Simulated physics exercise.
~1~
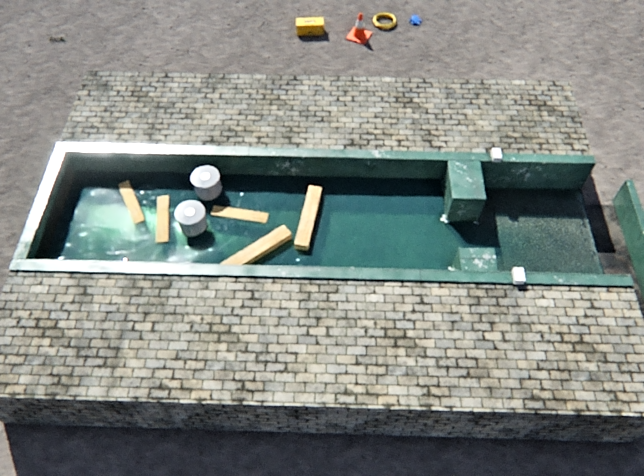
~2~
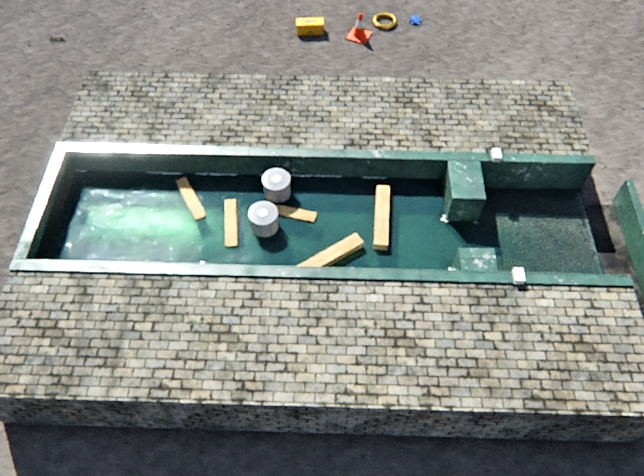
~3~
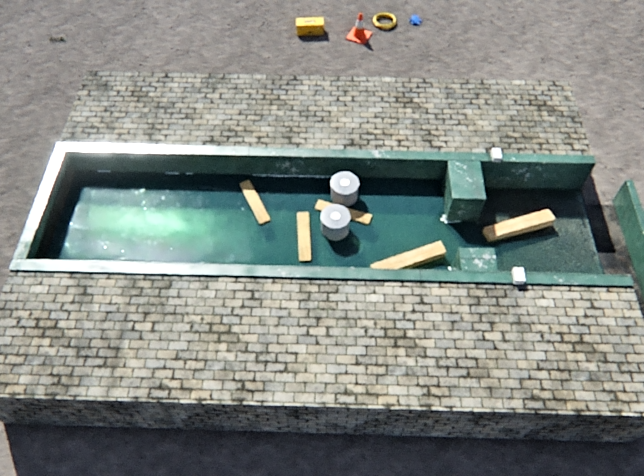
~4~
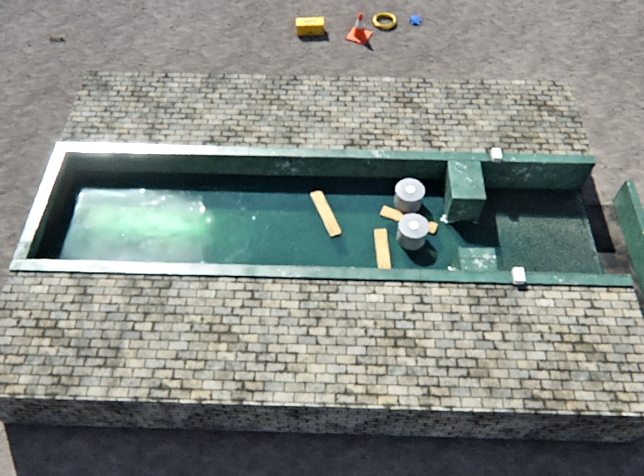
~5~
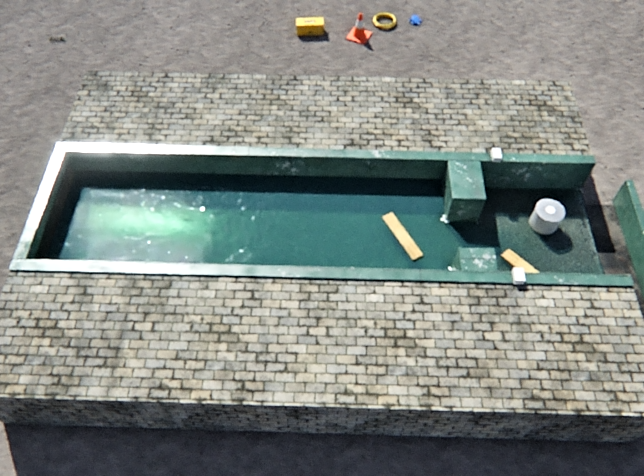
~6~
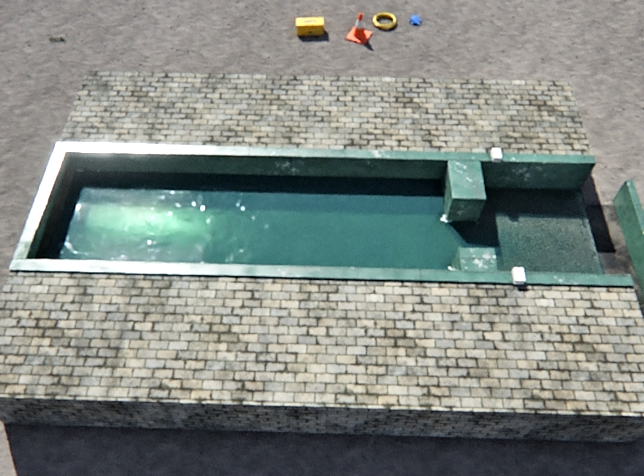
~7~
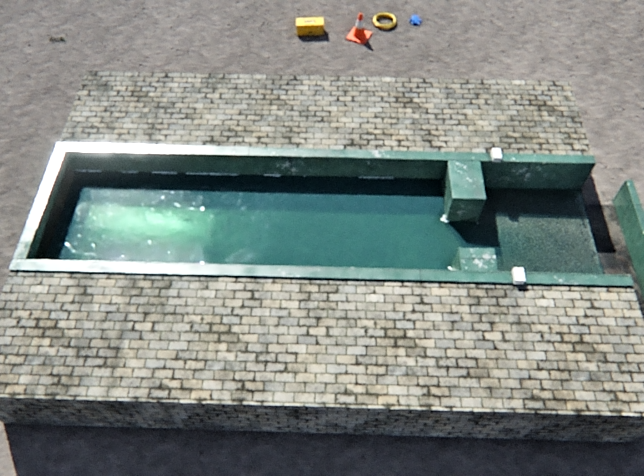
Five wooden beams and two pale round tubs drifted to the right along a water-filled channel set between brick banks, passing through the gap near the right end a few at a time, until all had gone and only the water remained.
